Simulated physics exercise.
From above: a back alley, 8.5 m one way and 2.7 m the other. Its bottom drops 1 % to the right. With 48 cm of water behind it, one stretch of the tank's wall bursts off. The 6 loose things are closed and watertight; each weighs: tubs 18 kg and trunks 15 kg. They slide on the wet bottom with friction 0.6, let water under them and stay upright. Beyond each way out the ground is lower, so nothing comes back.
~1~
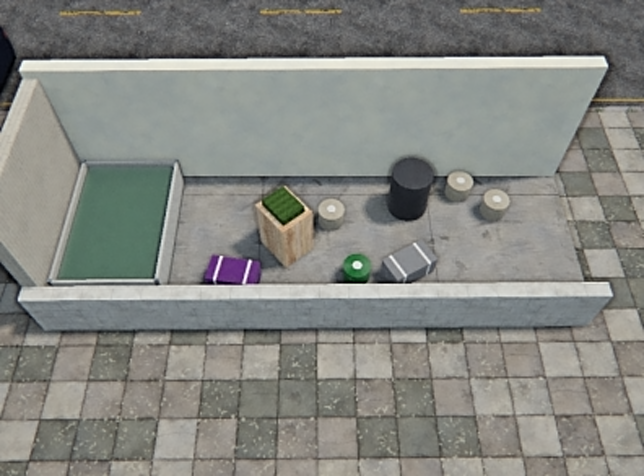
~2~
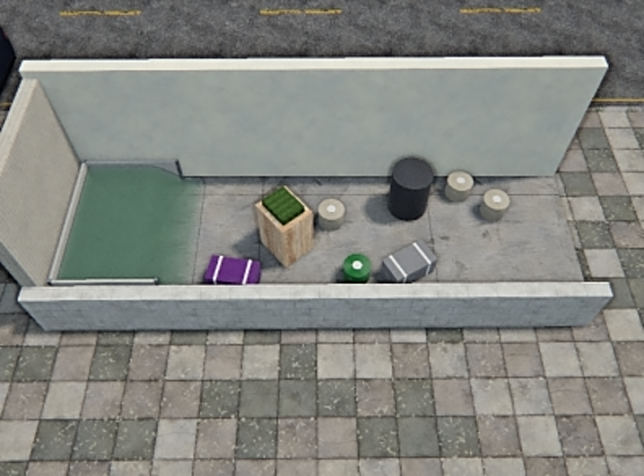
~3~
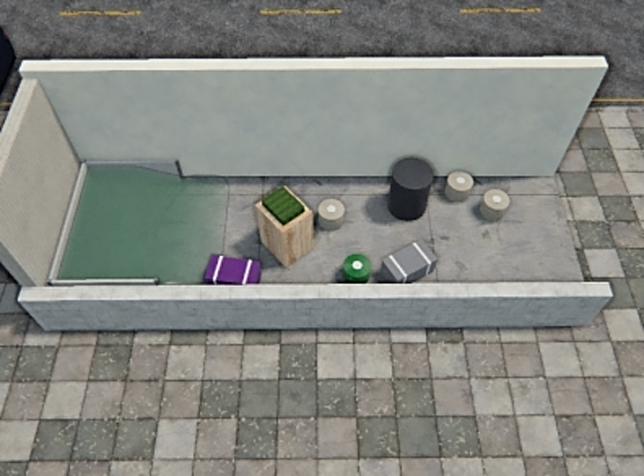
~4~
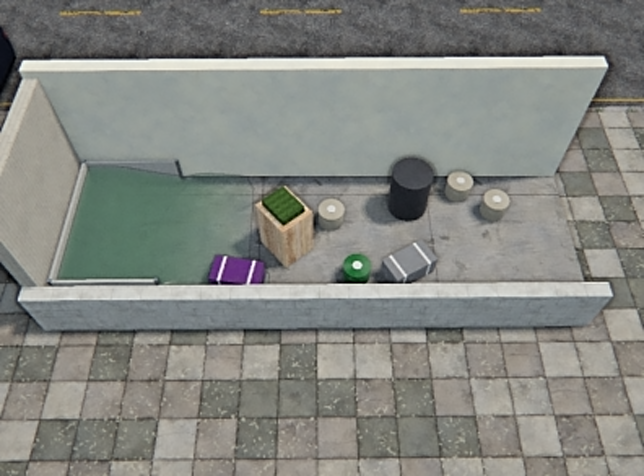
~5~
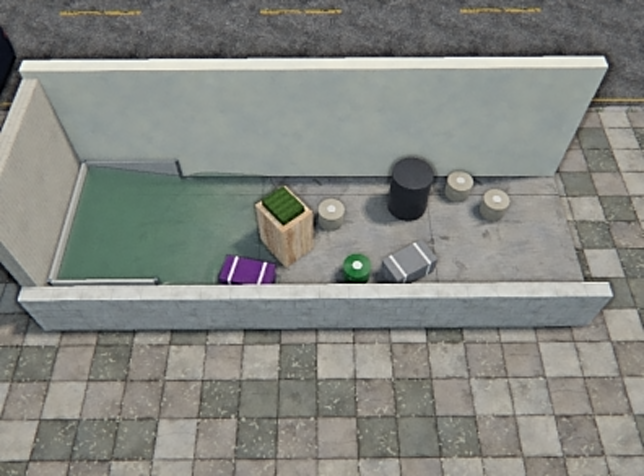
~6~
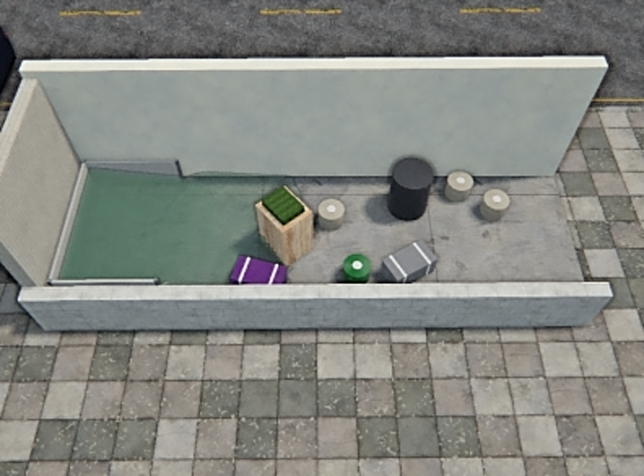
Green water spreads rightward from a tank at the left end of a walled, paved alley, seen from high above by a still camera. A wooden crate with a green top stands near the middle, a purple trunk, green tub and grey trunk lie along the near wall, and a black barrel and three pale tubs stand beyond. The tank's right side gives way, water creeps past the crate, and the purple trunk slides slightly right while everything else stays put.
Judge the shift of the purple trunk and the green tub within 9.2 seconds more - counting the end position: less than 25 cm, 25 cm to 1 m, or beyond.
The purple trunk travels far, the green tub ends far away.
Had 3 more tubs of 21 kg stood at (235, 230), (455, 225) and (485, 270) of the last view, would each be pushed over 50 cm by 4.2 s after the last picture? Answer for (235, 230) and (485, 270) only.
In turn: Past it, more.
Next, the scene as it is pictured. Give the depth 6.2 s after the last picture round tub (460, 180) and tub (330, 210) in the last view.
Roughly 5 and 7 cm.
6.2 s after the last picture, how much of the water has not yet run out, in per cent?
About 66 per cent.
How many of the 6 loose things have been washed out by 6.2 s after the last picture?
By then 1.
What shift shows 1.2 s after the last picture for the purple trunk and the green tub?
Roughly 150 and 40 cm by then.
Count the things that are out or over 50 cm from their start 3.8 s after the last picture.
I count 4.
Then, 1.2 s after the last picture the purple trunk is near (336, 258), 1.7 m from its start, afloat; the green tub is near (377, 257), 0.4 m from its start, aground; 0 of 6 are out; 1 afloat.
Then, 3.8 s after the last picture the purple trunk is near (426, 226), 3.3 m from its start, aground; the green tub is near (517, 253), 2.7 m from its start, aground; 1 of 6 are out; 0 afloat.
Then, 6.2 s after the last picture the purple trunk is near (499, 228), 4.5 m from its start, aground; the green tub is near (522, 252), 2.8 m from its start, aground; 1 of 6 are out; 0 afloat.
Then, 9.2 s after the last picture the purple trunk is near (500, 228), 4.5 m from its start, aground; the green tub is near (522, 252), 2.8 m from its start, aground; 1 of 6 are out; 0 afloat.
